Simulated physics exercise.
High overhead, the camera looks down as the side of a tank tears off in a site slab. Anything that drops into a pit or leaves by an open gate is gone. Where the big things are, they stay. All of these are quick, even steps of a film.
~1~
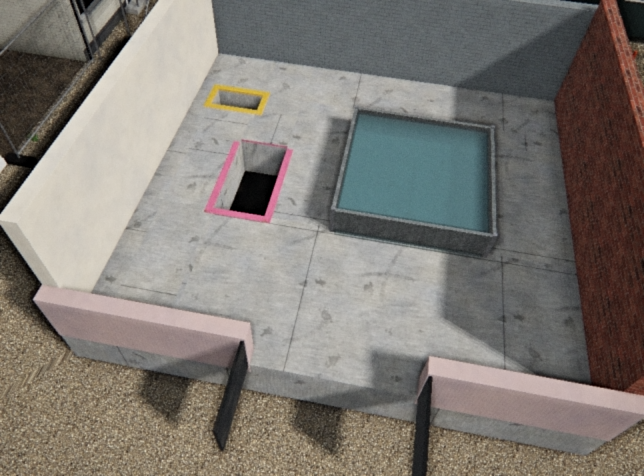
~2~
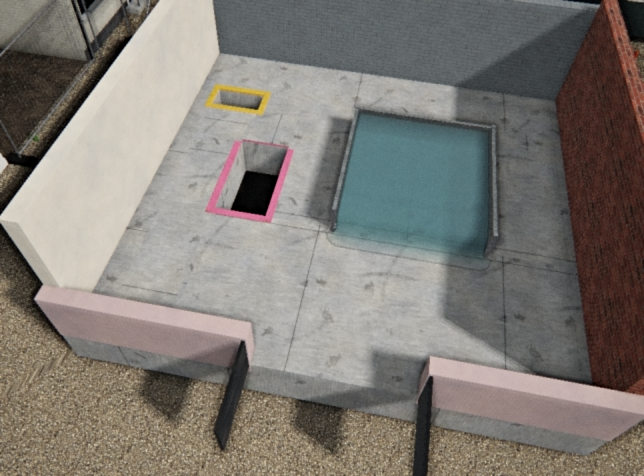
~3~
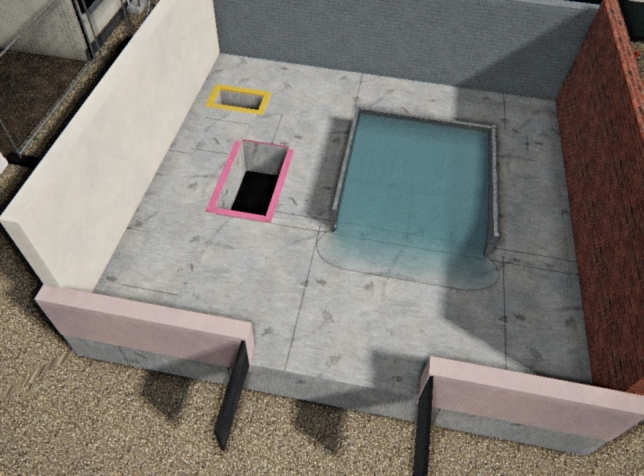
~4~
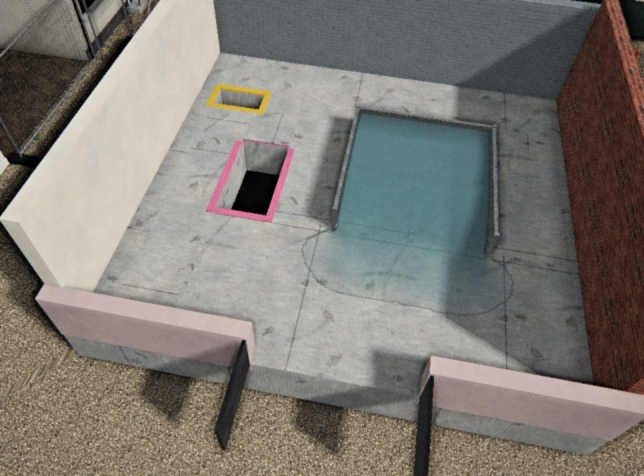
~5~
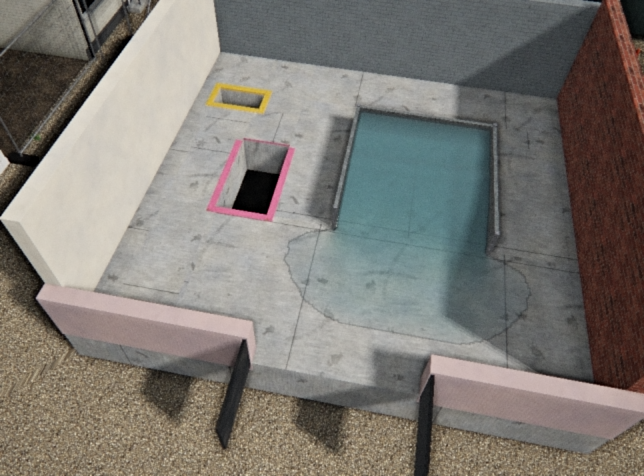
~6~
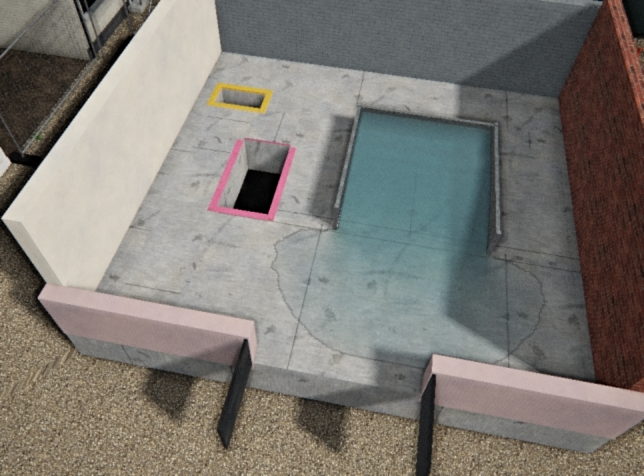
A square tank's near side gives way and water spreads forward across the grey slab.
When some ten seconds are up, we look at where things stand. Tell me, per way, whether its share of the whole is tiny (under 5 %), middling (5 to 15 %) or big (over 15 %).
The gate: Big; the yellow pit: Tiny; the pink pit: Tiny.
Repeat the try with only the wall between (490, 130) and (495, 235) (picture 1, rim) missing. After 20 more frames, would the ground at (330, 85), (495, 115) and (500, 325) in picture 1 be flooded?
First spot spared, second spot submerged, third spot submerged.
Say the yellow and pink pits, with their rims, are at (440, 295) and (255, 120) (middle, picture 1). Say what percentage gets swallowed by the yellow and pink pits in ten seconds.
Looks like yellow collects 40 percent and pink collects 0 percent.
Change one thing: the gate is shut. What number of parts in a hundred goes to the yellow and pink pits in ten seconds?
In per cent: Yellow 6, pink 10.
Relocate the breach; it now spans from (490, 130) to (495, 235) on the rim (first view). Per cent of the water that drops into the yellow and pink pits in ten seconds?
Yellow about 8 %, pink about 6 %.
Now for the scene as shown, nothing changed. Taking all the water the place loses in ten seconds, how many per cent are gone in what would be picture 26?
Share gone by then: About 55 %.
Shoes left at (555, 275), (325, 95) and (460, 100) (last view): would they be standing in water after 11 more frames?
In turn, the three spots are high and dry, high and dry and high and dry.
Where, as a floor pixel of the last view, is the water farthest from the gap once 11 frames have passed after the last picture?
Around (155, 327).
A moment on, water covers 25 % of the floor; the gate 4 %, the yellow pit 0 %, the pink pit 0 %.
Next, water covers 30 % of the floor; the gate 12 %, the yellow pit 0 %, the pink pit 0 %.
Then, water covers 35 % of the floor; the gate 28 %, the yellow pit 0 %, the pink pit 0 %.
Later, water covers 55 % of the floor; the gate 43 %, the yellow pit 0 %, the pink pit 0 %.
In the end, water covers 75 % of the floor; the gate 52 %, the yellow pit 0 %, the pink pit 1 %.
